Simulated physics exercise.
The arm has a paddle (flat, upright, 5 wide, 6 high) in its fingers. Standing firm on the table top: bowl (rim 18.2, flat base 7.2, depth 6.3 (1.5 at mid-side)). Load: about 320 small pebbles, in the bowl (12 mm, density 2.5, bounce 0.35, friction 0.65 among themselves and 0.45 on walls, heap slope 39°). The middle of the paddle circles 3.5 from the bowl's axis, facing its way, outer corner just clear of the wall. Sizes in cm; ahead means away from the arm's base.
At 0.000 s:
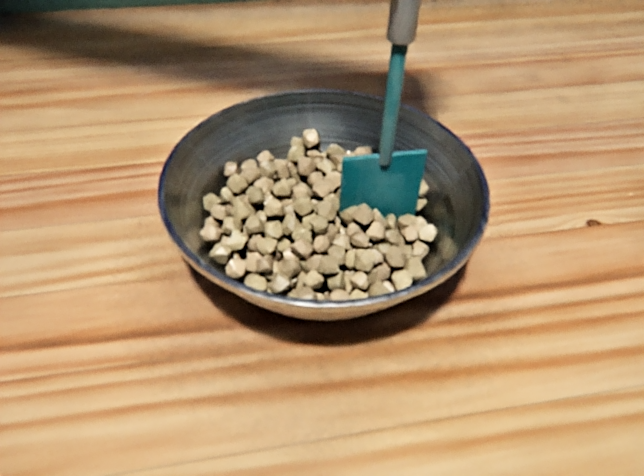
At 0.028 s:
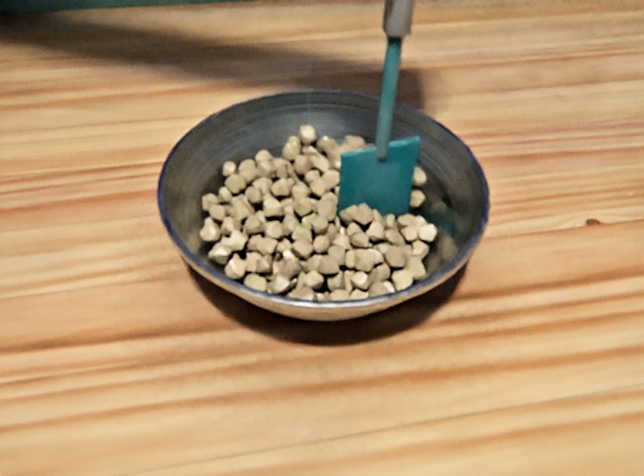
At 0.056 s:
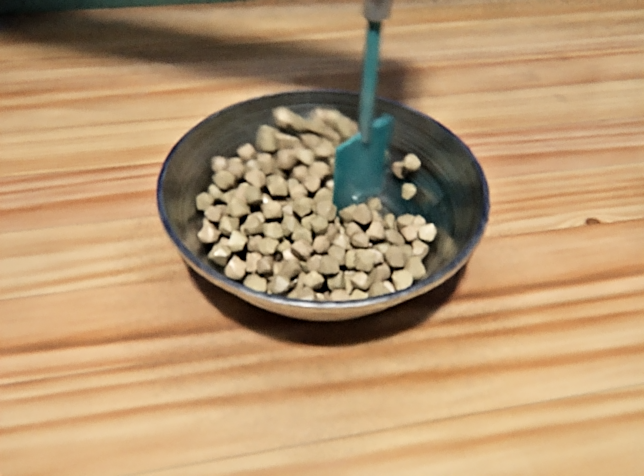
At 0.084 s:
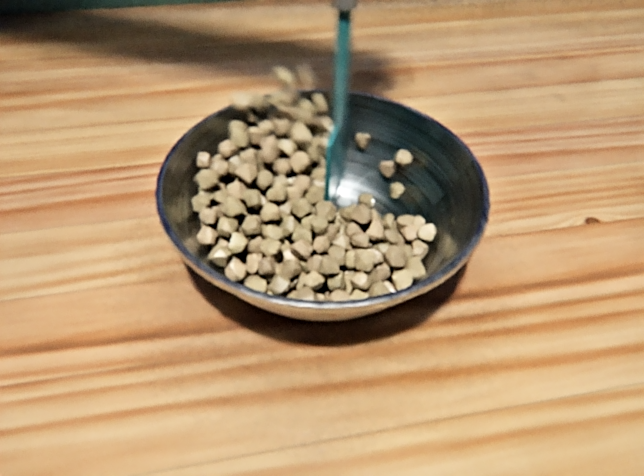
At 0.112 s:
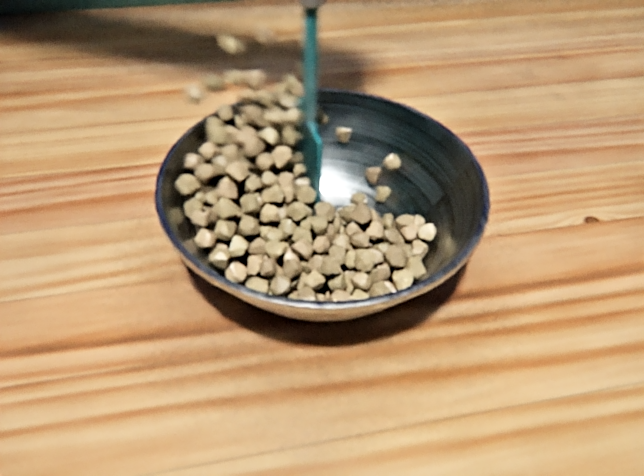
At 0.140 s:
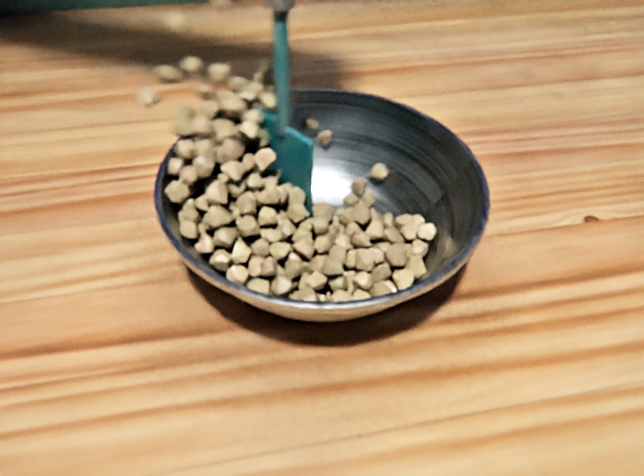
A mostly unseen arm holds a teal paddle by its grey grip over a dark, blue-rimmed bowl of small tan pebbles on a striped wooden table, seen from above at an angle by a still camera. The paddle starts at the bowl's right side and sweeps around the back toward the left, turning as it goes. Pebbles pile up at the back left, several fly over the rim, and dark bowl shows behind the blade.
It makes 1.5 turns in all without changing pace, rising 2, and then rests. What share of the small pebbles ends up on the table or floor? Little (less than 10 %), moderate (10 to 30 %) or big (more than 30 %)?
Share on the table or floor: Big (more than 30 %).
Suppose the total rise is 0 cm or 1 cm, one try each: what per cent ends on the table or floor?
About 50 and 50 per cent.
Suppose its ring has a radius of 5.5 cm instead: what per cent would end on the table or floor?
It would be near 0 per cent.
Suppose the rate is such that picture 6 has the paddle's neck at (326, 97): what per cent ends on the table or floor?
About 20 per cent.
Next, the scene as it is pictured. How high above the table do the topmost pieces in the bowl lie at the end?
Roughly 5.5 cm.
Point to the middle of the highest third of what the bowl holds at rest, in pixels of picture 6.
At about (316, 231).
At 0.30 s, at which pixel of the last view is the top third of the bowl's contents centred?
Near (388, 247).
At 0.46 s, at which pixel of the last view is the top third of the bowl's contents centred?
Around (329, 162).
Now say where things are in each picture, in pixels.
In the first picture, paddle neck at (388, 133), 0° round; upper third of the load around (314, 206), from x 210 to 425, top at y 140; 321 in the bowl.
In the second picture, paddle neck at (384, 125), 10° round; upper third of the load around (317, 202), from x 210 to 425, top at y 135.
In the third picture, paddle neck at (367, 110), 36° round; upper third of the load around (310, 175), from x 205 to 425, top at y 120.
In the fourth picture, paddle neck at (340, 99), 64° round; upper third of the load around (285, 161), from x 200 to 425, top at y 80.
In the fifth picture, paddle neck at (310, 97), 93° round; upper third of the load around (259, 156), from x 190 to 425, top at y 35; 316 in the bowl, 5 in flight or on the tool.
In the sixth picture, paddle neck at (283, 102), 121° round; upper third of the load around (237, 150), from x 150 to 425, top at y 5; 313 in the bowl, 8 in flight or on the tool.
By 0.30 s, 280° round, highest piece 11 above the table; 242 in the bowl, 22 on the table or floor, 57 in flight or on the tool.
By 0.46 s, 80° round, highest piece 9 above the table; 209 in the bowl, 93 on the table or floor, 19 in flight or on the tool.
By 0.74 s, 180° round, highest piece 5 above the table; 198 in the bowl, 123 on the table or floor.
By 1.44 s, 180° round, highest piece 5 above the table; 198 in the bowl, 123 on the table or floor.
Final count, 198 in the bowl, 123 on the table or floor. That is 38 % on the table or floor.
